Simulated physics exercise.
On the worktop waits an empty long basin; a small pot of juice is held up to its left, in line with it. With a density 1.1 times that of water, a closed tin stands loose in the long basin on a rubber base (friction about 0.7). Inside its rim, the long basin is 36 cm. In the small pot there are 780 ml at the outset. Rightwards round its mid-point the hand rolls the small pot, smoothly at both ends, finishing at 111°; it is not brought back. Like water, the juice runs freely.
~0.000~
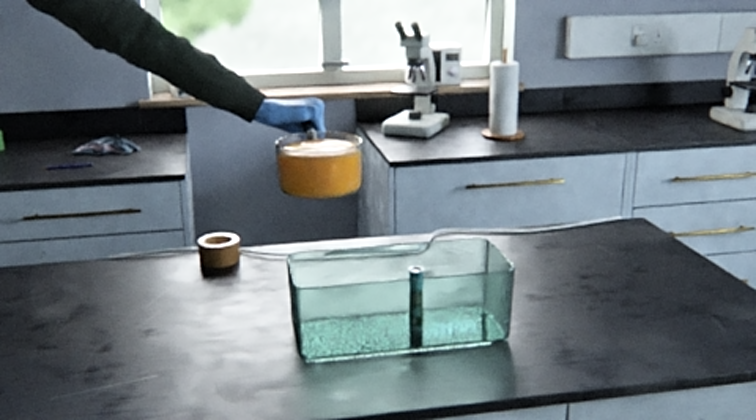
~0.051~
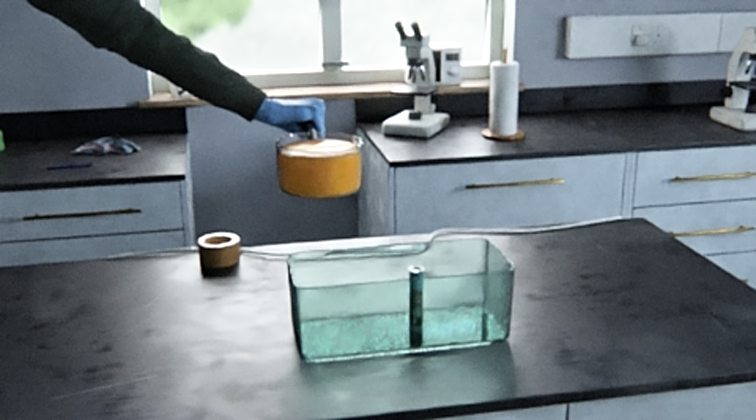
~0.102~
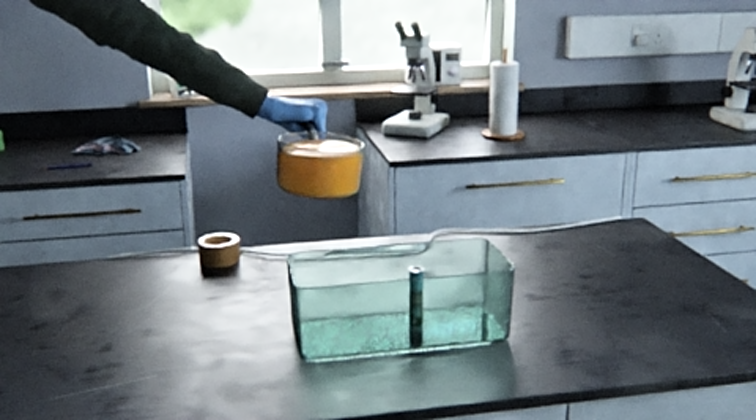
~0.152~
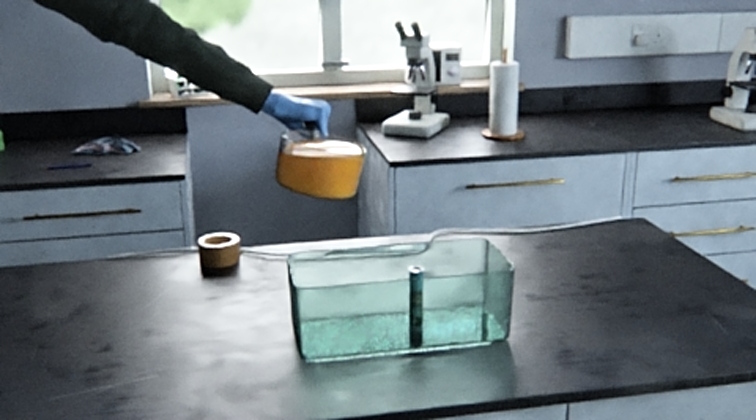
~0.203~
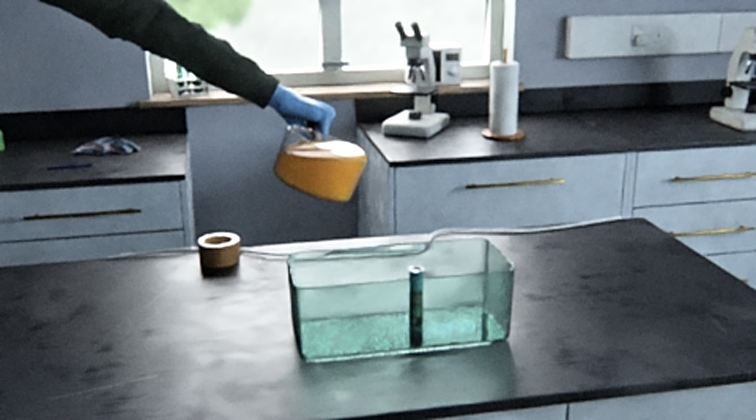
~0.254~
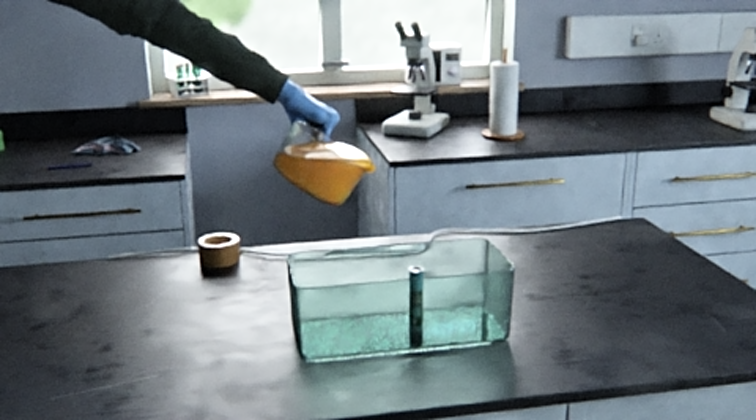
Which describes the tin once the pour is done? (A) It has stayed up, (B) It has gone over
(B) It has gone over.
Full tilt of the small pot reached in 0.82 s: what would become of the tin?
Outcome - the tin comes down.
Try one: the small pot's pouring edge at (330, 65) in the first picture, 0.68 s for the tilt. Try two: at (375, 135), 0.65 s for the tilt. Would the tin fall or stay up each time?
Try 1: Tipped over; try 2: Tipped over.
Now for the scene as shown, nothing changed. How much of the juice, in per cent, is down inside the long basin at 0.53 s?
Some 26 per cent.
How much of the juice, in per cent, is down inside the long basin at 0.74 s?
Some 88 percent.
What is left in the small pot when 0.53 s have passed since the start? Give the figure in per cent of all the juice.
Roughly 26 %.
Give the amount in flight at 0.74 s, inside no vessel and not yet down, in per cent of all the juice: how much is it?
Roughly 8 %.
By 0.53 s the tilt is 99° and 25 per cent is still to pour; the tin stands where it began.
By 0.74 s the tilt is 111° and 4 per cent is still to pour; the tin leans 27°.
By 0.95 s the tilt is 111° and 0 per cent is still to pour; the tin lies on its side.
By 1.18 s the tilt is 111° and 0 per cent is still to pour; the tin lies on its side.
At rest the tin lies on its side.
